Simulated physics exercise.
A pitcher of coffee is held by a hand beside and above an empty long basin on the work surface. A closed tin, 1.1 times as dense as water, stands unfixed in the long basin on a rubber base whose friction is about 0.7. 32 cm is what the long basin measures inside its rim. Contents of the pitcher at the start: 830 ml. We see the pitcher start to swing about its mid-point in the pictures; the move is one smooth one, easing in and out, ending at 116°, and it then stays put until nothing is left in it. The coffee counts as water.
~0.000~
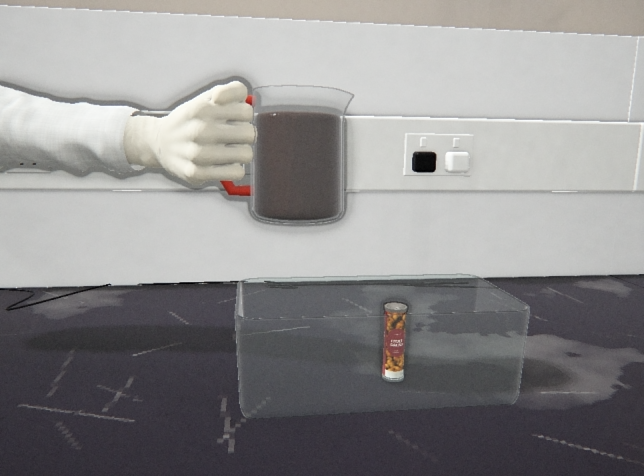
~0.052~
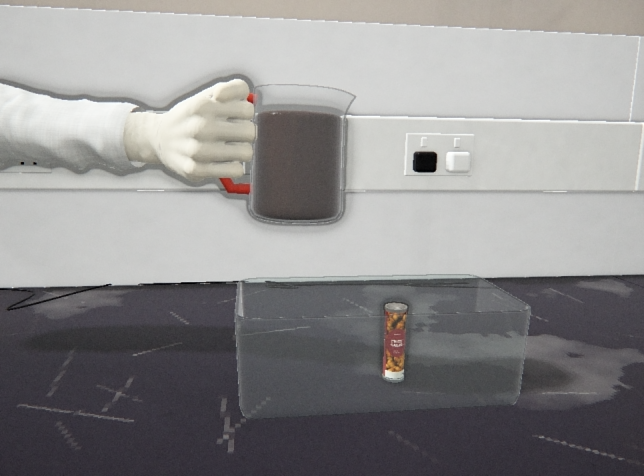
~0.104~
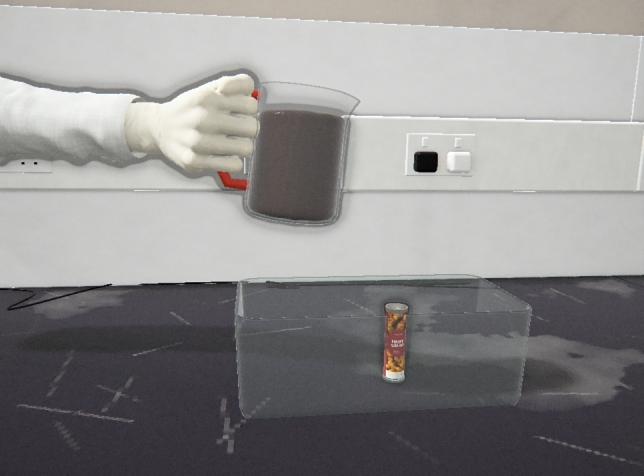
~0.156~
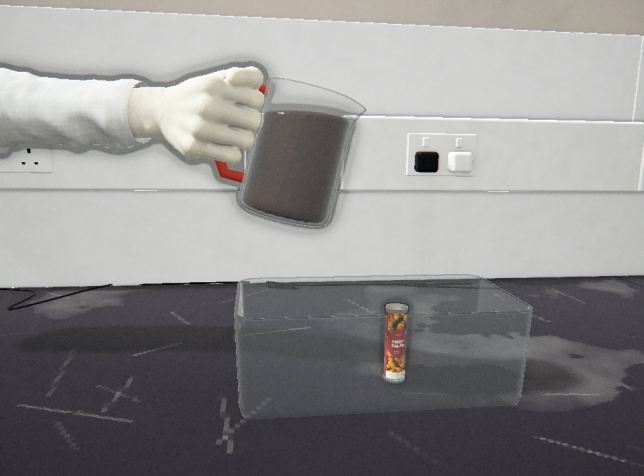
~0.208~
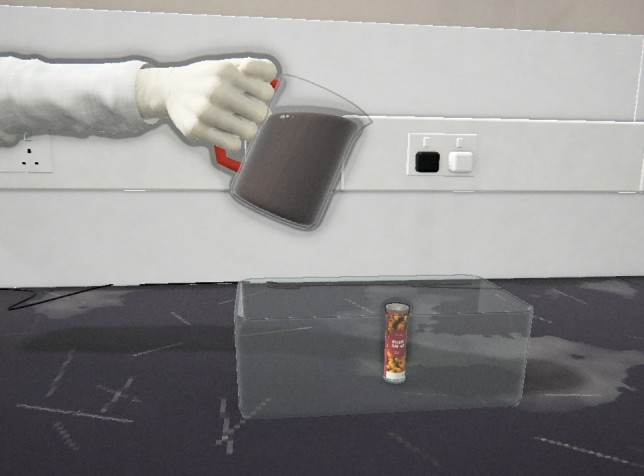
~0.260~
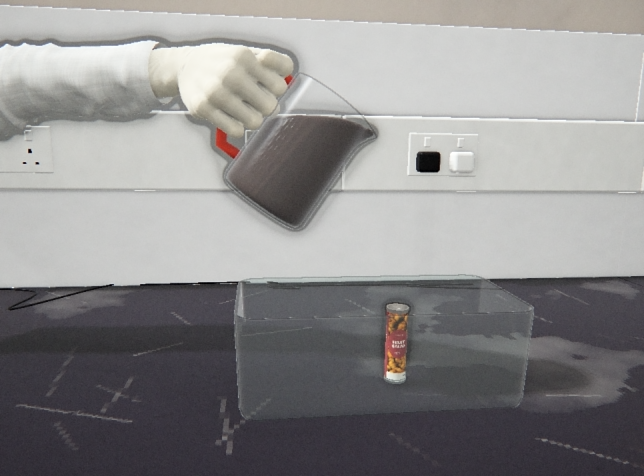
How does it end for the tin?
The tin goes down.
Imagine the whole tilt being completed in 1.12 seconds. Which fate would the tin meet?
The tin tips over.
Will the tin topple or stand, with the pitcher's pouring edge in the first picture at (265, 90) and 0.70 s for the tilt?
After that, the tin stays vertical.
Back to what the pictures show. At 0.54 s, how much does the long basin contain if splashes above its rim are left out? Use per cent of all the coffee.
I'd estimate some 10 percent of the liquid.
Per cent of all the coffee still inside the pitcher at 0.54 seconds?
Fraction remaining: Approx. 64 per cent.
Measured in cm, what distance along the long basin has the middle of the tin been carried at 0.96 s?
About 1 cm.
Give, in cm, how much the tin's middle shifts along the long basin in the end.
Looks like roughly 6.0 cm in total.
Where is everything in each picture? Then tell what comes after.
The first picture shows tilt 0°; pouring edge (354, 94); surface from (254, 115) to (340, 117); the long basin's rim runs from (238, 298) to (501, 292); the tin's top is at (396, 310).
The second picture shows tilt 2°; pouring edge (355, 96); surface from (256, 114) to (341, 117).
The third picture shows tilt 6°; pouring edge (360, 100); surface from (259, 114) to (344, 119).
The fourth picture shows tilt 14°; pouring edge (366, 109); surface from (259, 124) to (350, 120).
The fifth picture shows tilt 23°; pouring edge (372, 121); surface from (254, 138) to (358, 124).
The sixth picture shows tilt 35°; pouring edge (377, 137); surface from (244, 147) to (371, 130).
Then, 0.54 s in, the tilt is 102° and 64 per cent is still to pour; the tin stands where it began.
Then, 0.75 s in, the tilt is 116° and 14 per cent is still to pour; the tin stands where it began.
Then, 0.96 s in, the tilt is 116° and 1 per cent is still to pour; the tin leans 10°.
Then, 1.20 s in, the tilt is 116° and 0 per cent is still to pour; the tin lies on its side.
Finally, the tin lies on its side.
